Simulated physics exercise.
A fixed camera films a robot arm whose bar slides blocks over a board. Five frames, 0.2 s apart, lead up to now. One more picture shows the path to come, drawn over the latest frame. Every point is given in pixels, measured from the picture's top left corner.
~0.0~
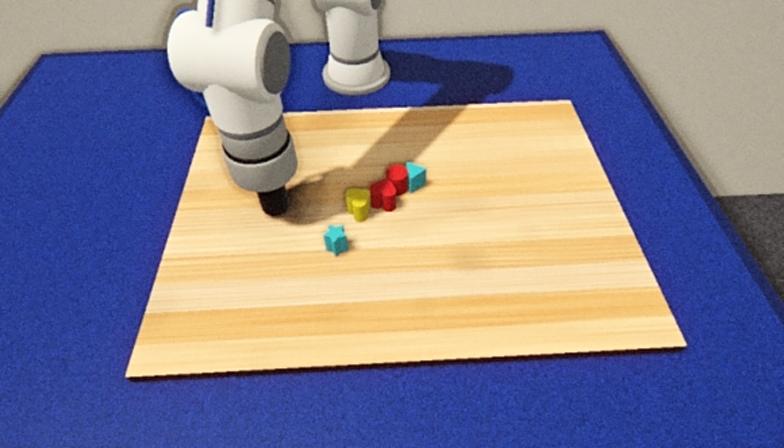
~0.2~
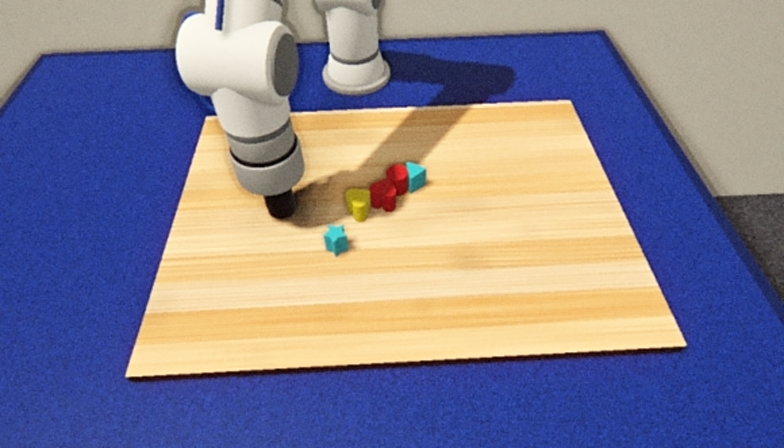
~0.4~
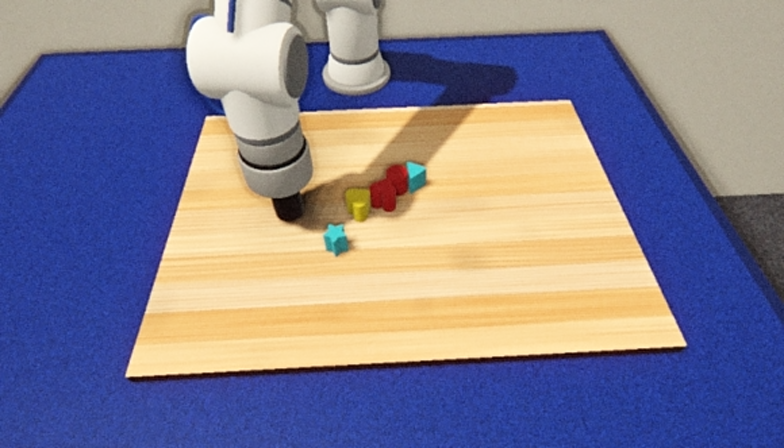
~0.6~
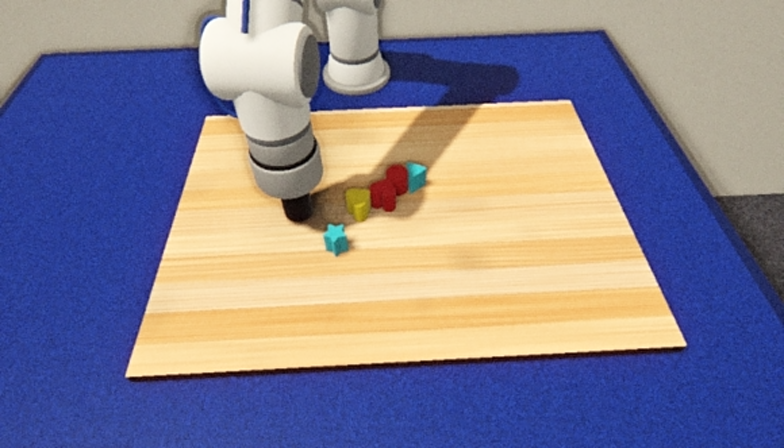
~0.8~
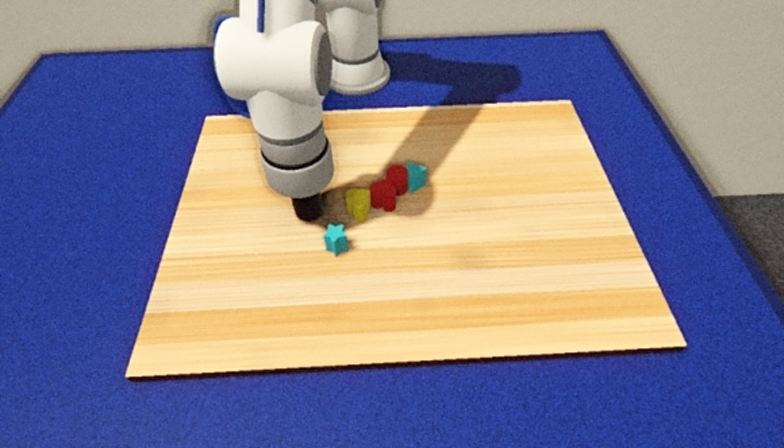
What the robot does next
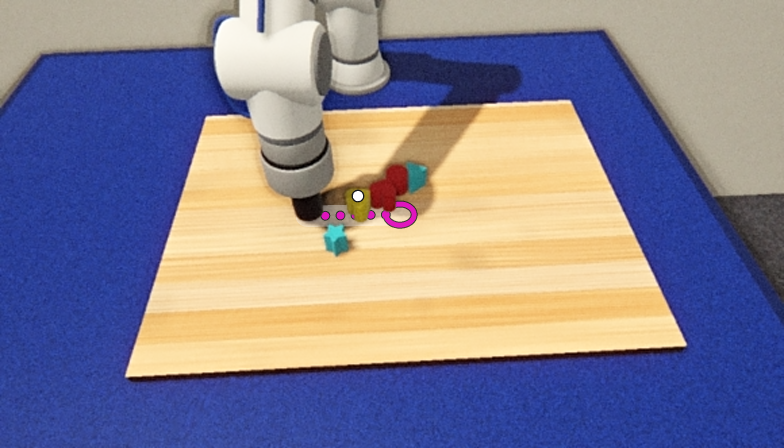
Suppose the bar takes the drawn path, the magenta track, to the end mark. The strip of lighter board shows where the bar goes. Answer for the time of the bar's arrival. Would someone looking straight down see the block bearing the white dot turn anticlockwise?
That would be a no.
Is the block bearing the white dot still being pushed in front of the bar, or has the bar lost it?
When the path ends, it will sit ahead of the bar.
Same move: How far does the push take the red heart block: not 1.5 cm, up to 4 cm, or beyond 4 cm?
More than 4 cm.
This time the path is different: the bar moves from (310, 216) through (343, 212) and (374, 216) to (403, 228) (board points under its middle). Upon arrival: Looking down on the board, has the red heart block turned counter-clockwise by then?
Yes, it checks out.
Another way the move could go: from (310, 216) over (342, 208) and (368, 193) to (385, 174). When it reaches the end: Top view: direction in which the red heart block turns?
The turn is anti-clockwise.
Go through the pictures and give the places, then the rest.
In the first frame, lower end of the bar (276, 206), tops of blocks, yellow heart block (358, 196), red heart block (383, 187), red cylinder (397, 172), turquoise triangular piece (415, 169).
In the second frame, bar (282, 209), blocks as before.
In the third frame, bar (290, 212), blocks as before.
In the fourth frame, bar (299, 212), blocks as before.
In the fifth frame, bar (309, 212), yellow heart block (358, 196), red heart block (383, 187), red cylinder (397, 172), turquoise triangular piece (415, 169).
The drawn path runs in a line from (310, 216) to (400, 214); the dot is on the yellow heart block.
The first path, step by step. One third of the way, bar (340, 211); yellow heart block (364, 197); red heart block (388, 187), turned 10° anticlockwise.
Two thirds of the way, bar (371, 210); yellow heart block (392, 204), turned 55° clockwise; red heart block (401, 186), turned 80° anticlockwise.
At the end, bar (400, 210); yellow heart block (419, 208), turned 70° clockwise; red heart block (414, 183), turned 125° anticlockwise; red cylinder not moved; turquoise triangular piece (417, 165).
